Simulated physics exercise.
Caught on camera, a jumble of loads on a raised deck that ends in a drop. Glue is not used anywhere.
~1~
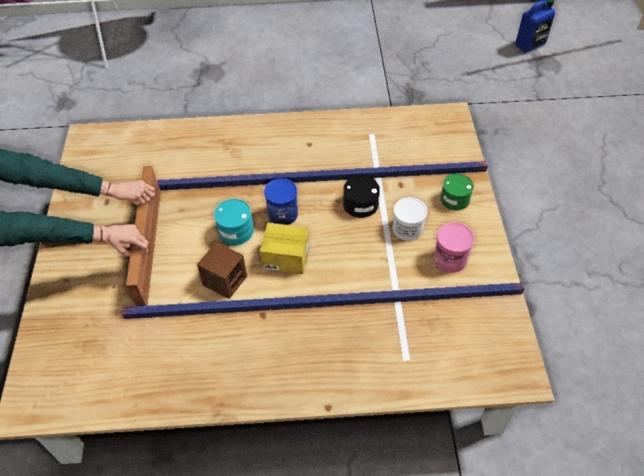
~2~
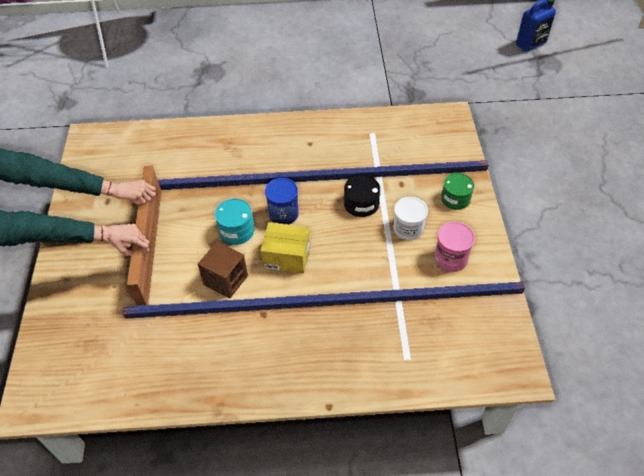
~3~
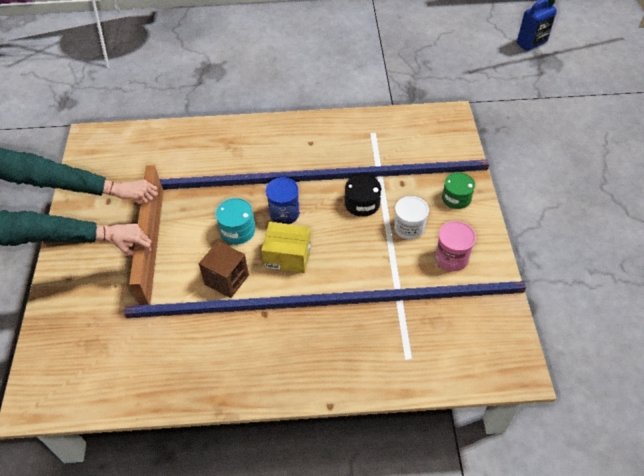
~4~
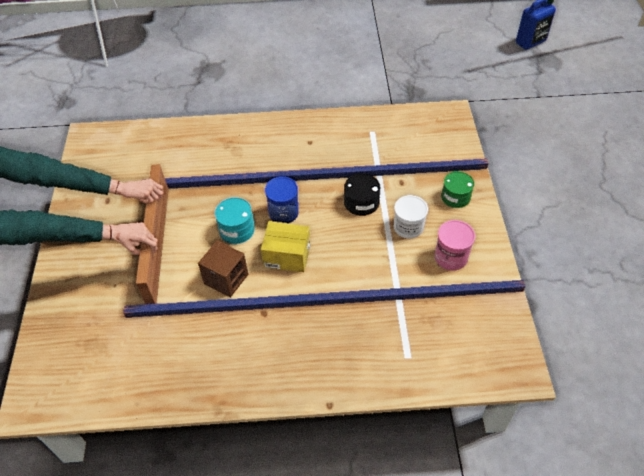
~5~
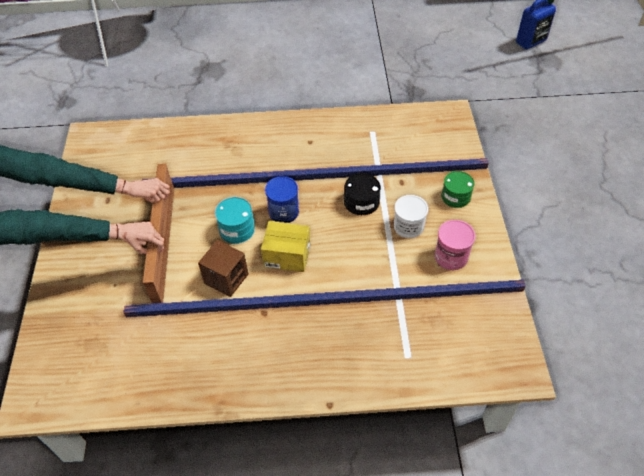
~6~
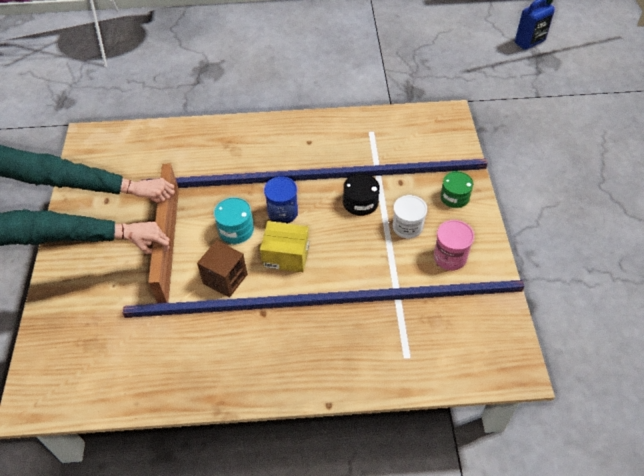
Two hands in green sleeves slid a wooden plank slightly to the right between two blue rails, while the colourful canisters, brown crate and yellow parcel on the table stayed where they were.
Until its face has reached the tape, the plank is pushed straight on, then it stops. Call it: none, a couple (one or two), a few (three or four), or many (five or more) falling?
Call: None.
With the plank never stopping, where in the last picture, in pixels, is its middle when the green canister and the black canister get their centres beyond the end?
Estimated middle: (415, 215), and (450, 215) for the other.
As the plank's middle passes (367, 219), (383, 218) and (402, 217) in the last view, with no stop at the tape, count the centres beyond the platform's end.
It comes out as 0, then 0, then 0.
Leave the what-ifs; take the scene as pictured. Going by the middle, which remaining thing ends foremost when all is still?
The one is the green canister.
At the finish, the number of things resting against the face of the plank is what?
3 in contact.
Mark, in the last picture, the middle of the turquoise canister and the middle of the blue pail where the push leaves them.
Roughly at (404, 211) and at (397, 183), in that order.
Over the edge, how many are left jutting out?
The total here is 0.
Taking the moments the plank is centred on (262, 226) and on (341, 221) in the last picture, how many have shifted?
I count 4 first and 5 after.
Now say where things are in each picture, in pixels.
In the first frame, green canister (457, 192); pink pail (453, 248); white pail (409, 220); plank (145, 234); tape (387, 233).
In the second frame, pink pail (454, 247); turquoise canister (235, 222).
In the third frame, white pail (411, 218); black canister (363, 195).
In the fourth frame, green canister (458, 190); brown crate (224, 269).
In the fifth frame, pink pail (454, 246); yellow parcel (287, 247).
In the sixth frame, green canister (457, 190); pink pail (453, 246); white pail (409, 217); plank (165, 232); tape (387, 230).
Soon after, none off yet; green canister at rest near (457, 190); pink pail at rest near (453, 246); white pail at rest near (409, 217).
In the end, the number that fall off is zero.
